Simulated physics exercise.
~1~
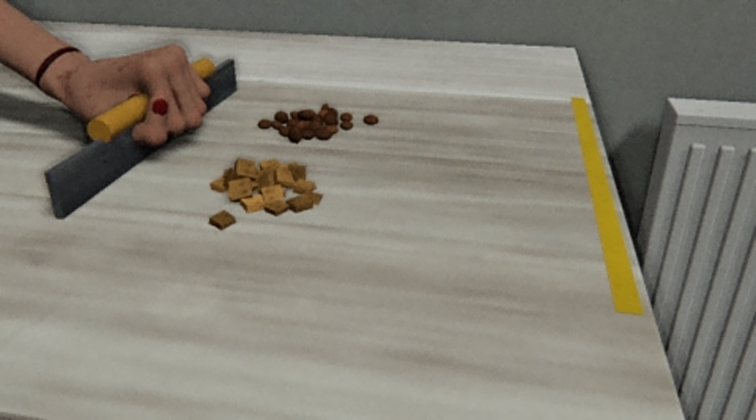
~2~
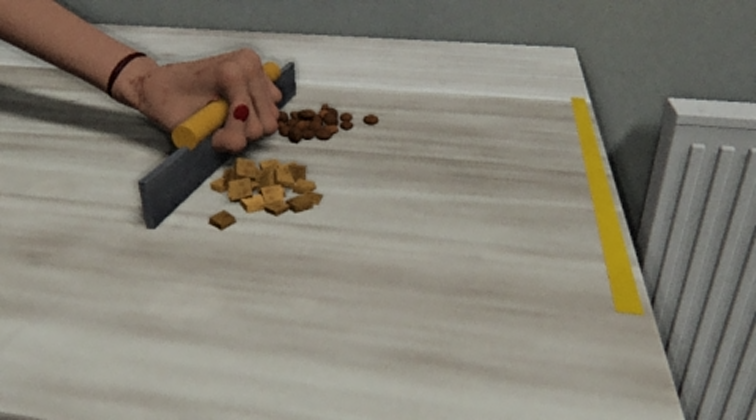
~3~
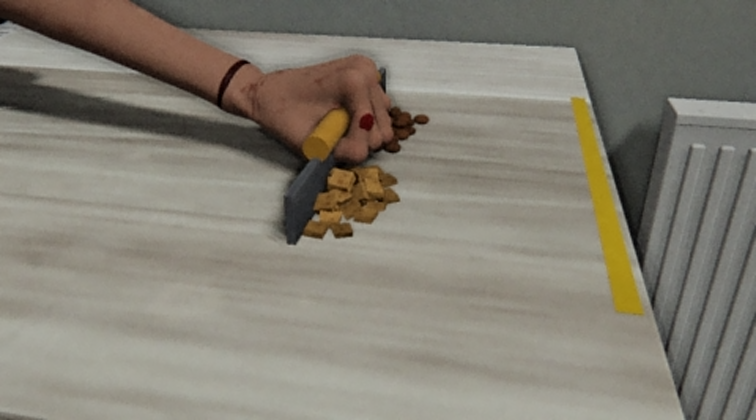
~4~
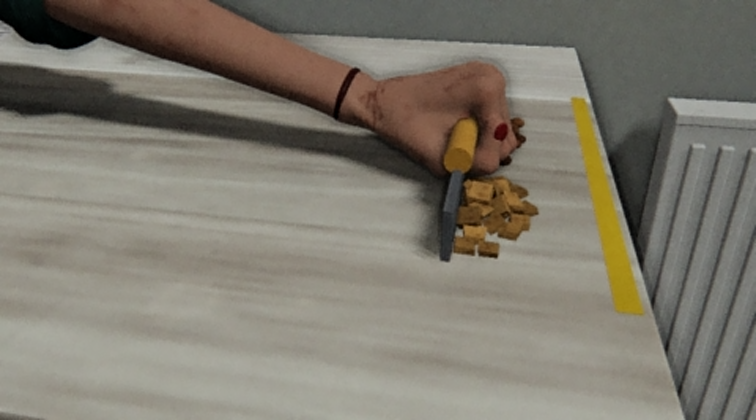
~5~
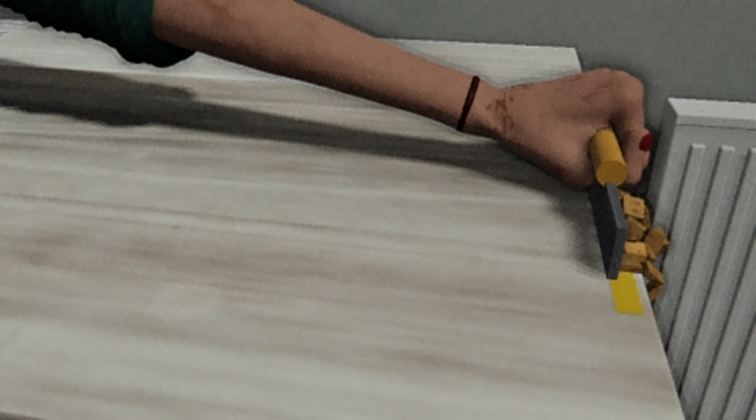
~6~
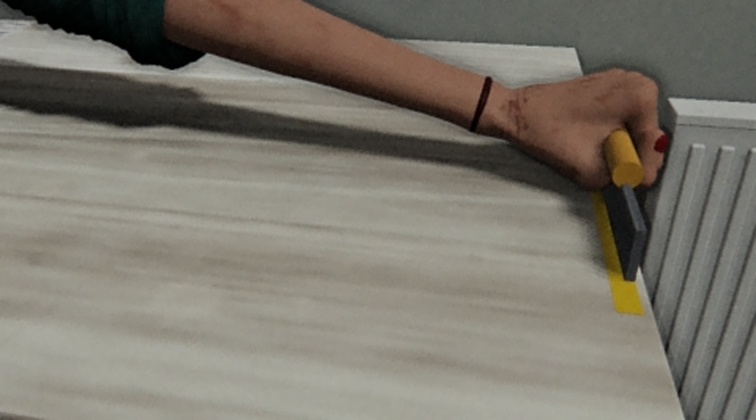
We see a hand push a yellow-handled scraper rightward along a pale table, gathering tan square pieces in front and small reddish-brown bits behind. It sweeps both batches to the yellow tape and stops there, with all the pieces gone over the right edge.
